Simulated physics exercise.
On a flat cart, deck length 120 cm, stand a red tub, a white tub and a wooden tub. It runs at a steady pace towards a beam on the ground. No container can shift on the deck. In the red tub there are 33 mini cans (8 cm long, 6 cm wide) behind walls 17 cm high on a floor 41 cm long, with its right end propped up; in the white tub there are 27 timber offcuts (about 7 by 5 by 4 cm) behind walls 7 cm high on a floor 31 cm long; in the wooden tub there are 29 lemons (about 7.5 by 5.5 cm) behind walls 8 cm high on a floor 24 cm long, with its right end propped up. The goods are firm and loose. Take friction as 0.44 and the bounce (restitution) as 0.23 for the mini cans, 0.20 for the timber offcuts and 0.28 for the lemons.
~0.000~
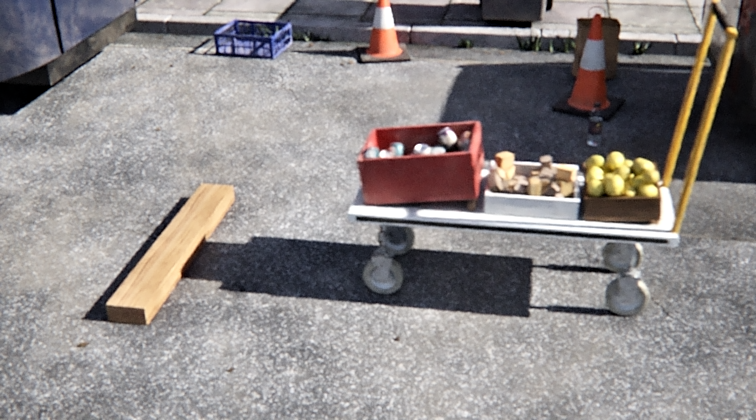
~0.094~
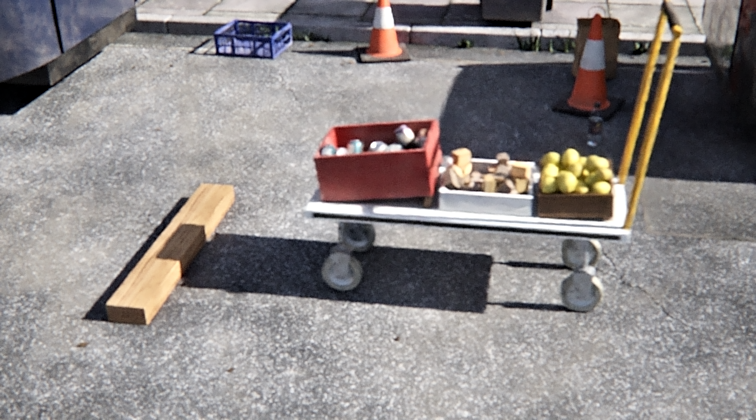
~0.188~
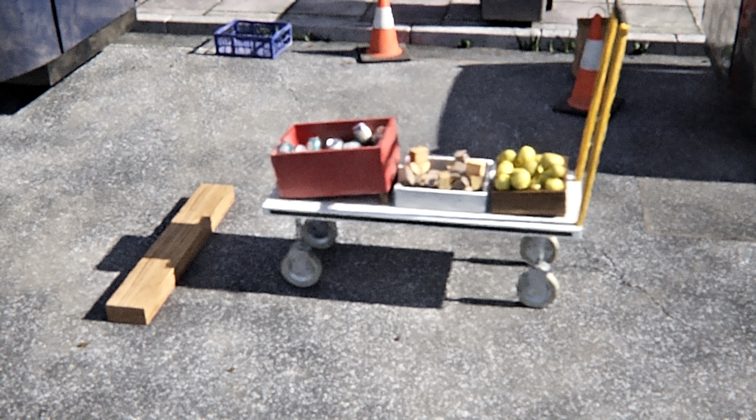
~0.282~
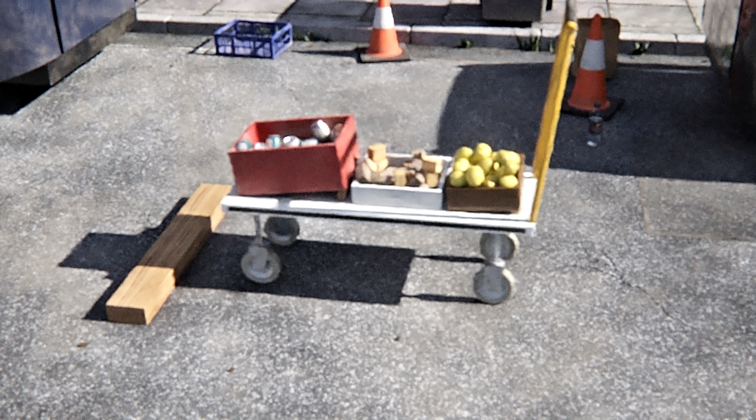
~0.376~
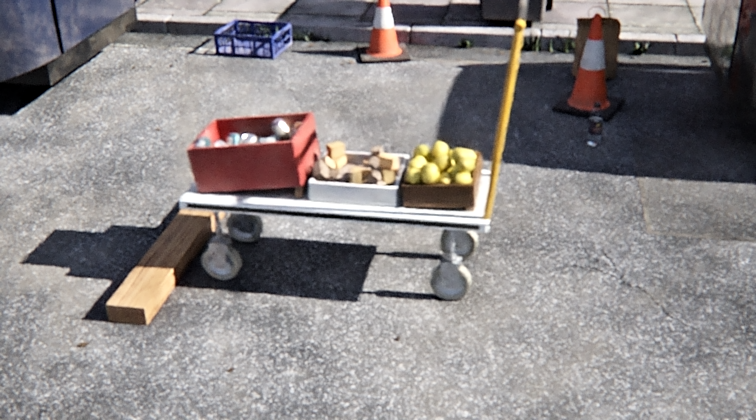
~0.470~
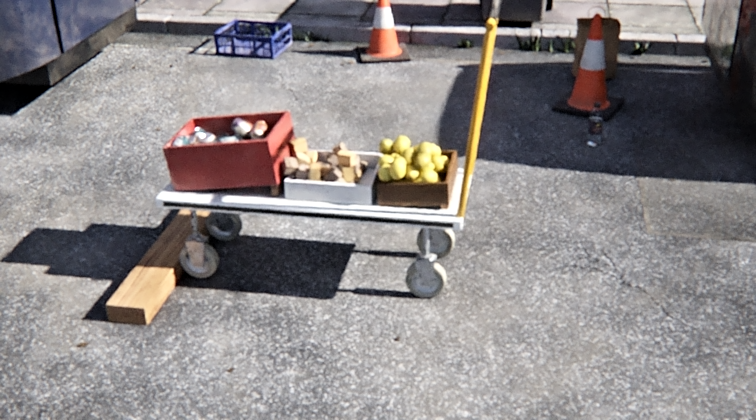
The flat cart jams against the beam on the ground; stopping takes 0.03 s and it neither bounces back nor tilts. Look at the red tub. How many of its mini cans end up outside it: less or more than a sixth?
The red tub loses fewer than one in six of its mini cans.
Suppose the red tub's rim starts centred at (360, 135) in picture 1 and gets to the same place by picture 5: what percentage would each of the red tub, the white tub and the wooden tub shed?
In that case red tub 0, white tub 10, wooden tub 10 per cent.
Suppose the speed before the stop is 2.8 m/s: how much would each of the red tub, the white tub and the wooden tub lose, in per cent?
In that case red tub 10, white tub 20, wooden tub 60 per cent.
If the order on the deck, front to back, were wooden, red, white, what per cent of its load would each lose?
Then red tub 0, white tub 10, wooden tub 30 per cent.
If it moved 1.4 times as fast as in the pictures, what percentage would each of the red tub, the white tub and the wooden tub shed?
Then red tub 0, white tub 0, wooden tub 40 per cent.
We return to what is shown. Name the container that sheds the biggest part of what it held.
The wooden tub.
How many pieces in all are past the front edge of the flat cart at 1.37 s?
Some 0 pieces.
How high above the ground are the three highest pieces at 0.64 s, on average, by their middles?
About 60 cm.
After 0.52 s, the red tub has all 33, the white tub is down by 1 of 27 and the wooden tub is down by 3 of 29.
After 0.64 s, the red tub has all 33, the white tub is down by 1 of 27 and the wooden tub is down by 5 of 29.
After 0.87 s, the red tub has all 33, the white tub is down by 2 of 27 and the wooden tub is down by 8 of 29.
Final count (at 1.37 s), the red tub has all 33, the white tub is down by 2 of 27 and the wooden tub is down by 8 of 29. Asked share, 0 of 33, 0 per cent.
